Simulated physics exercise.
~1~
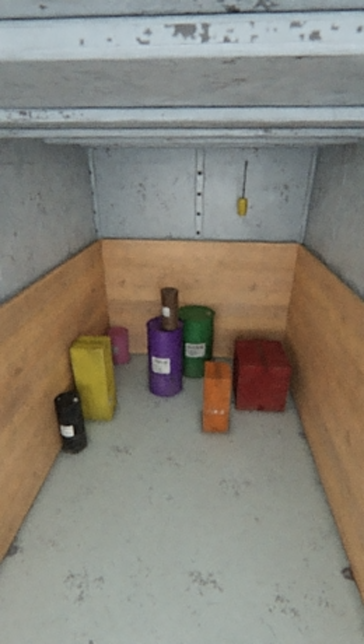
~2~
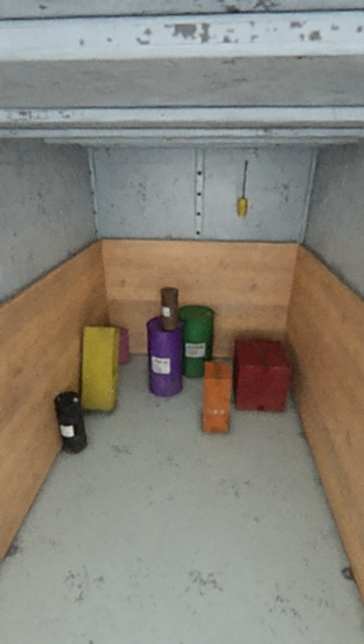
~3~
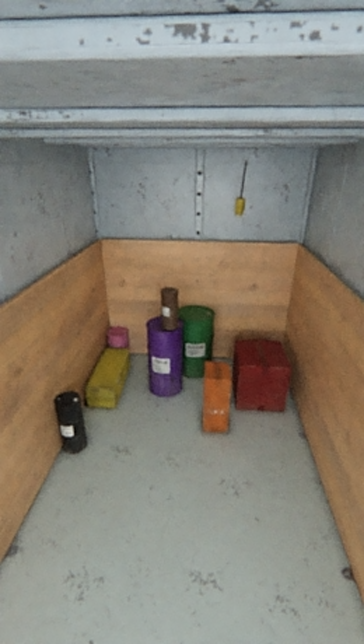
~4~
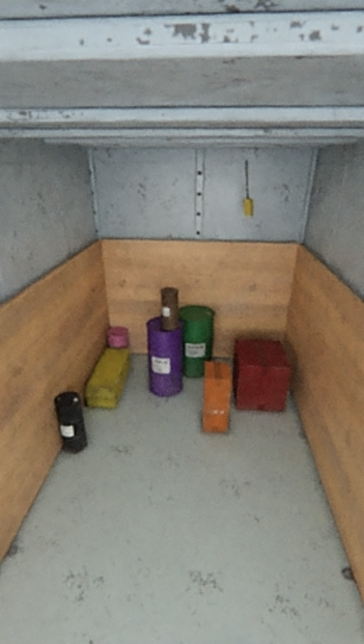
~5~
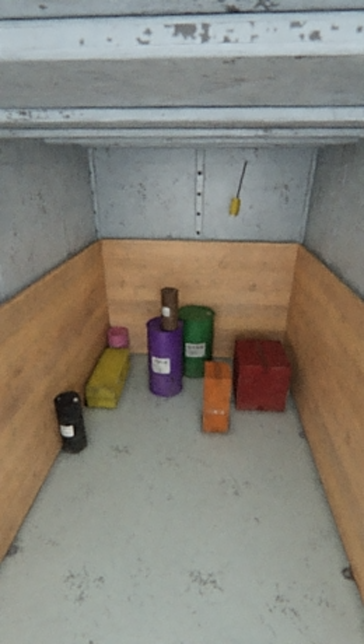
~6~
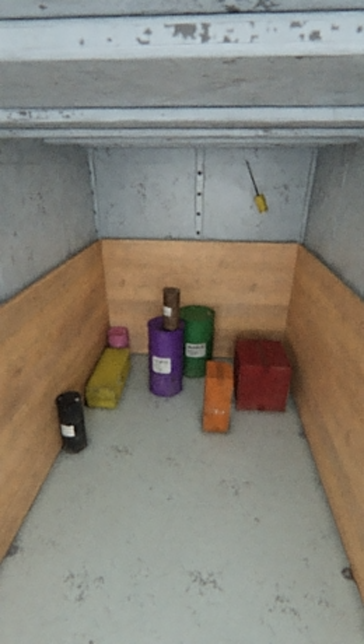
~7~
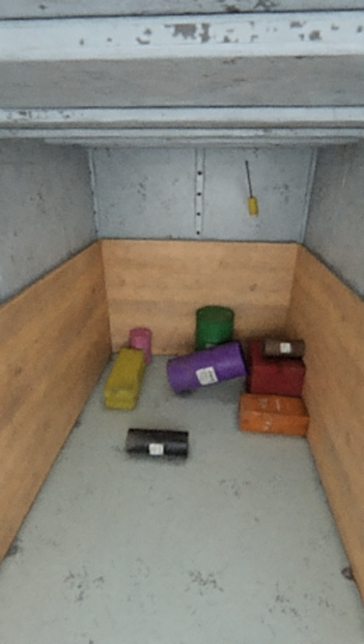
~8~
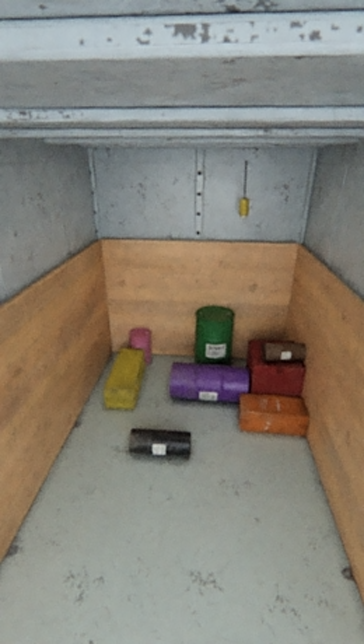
Drums, boxes and canisters standing in a van's load bay, the yellow box toppling first, then several others toppling and shifting right.
